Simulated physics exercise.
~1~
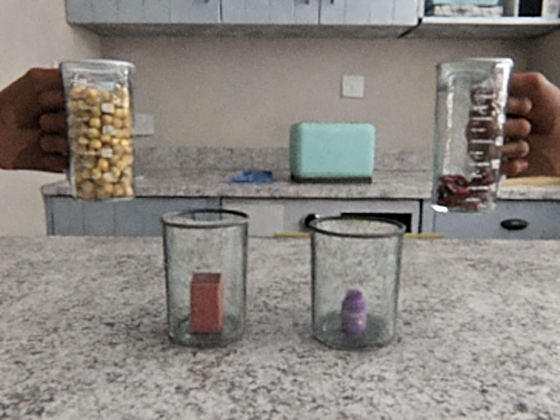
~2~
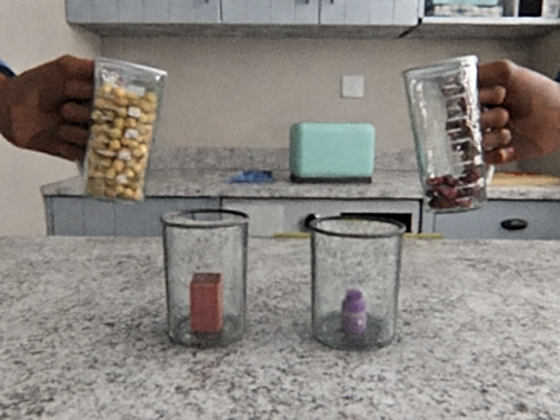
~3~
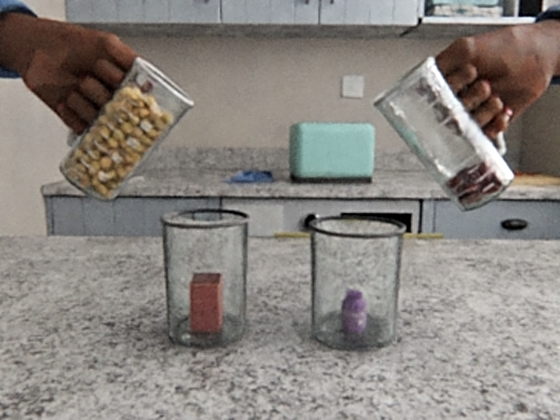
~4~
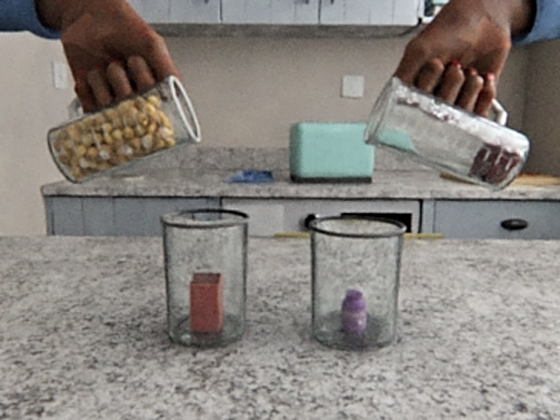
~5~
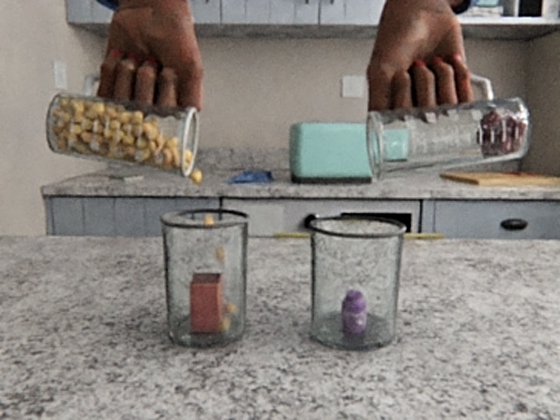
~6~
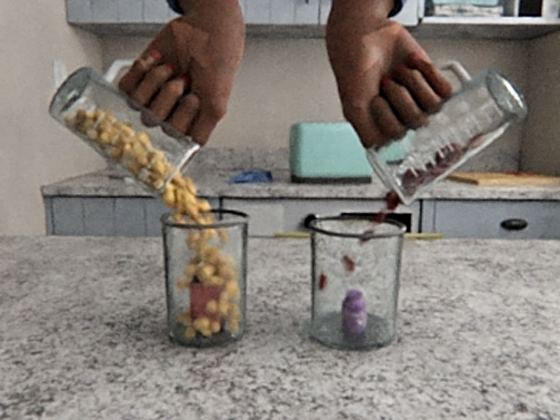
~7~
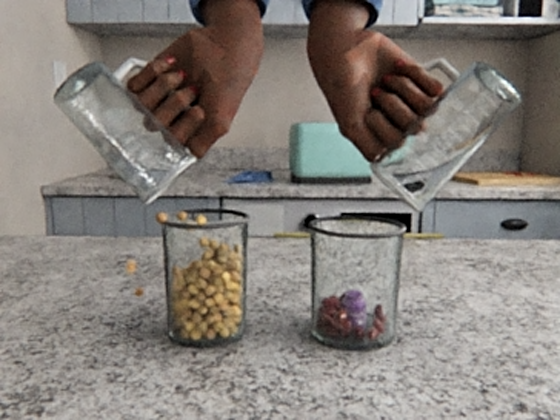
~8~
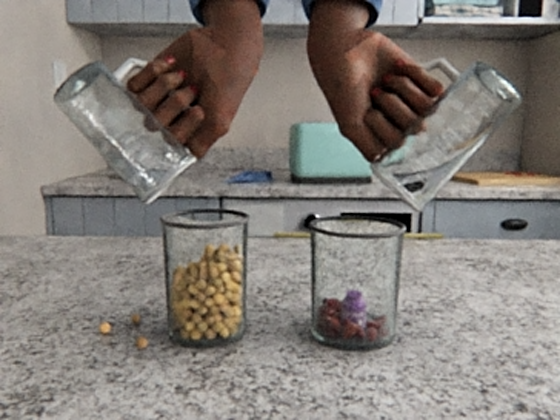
Two hands tipping cups over glasses, yellow kernels burying a red block, dark red pieces leaving a purple object showing.
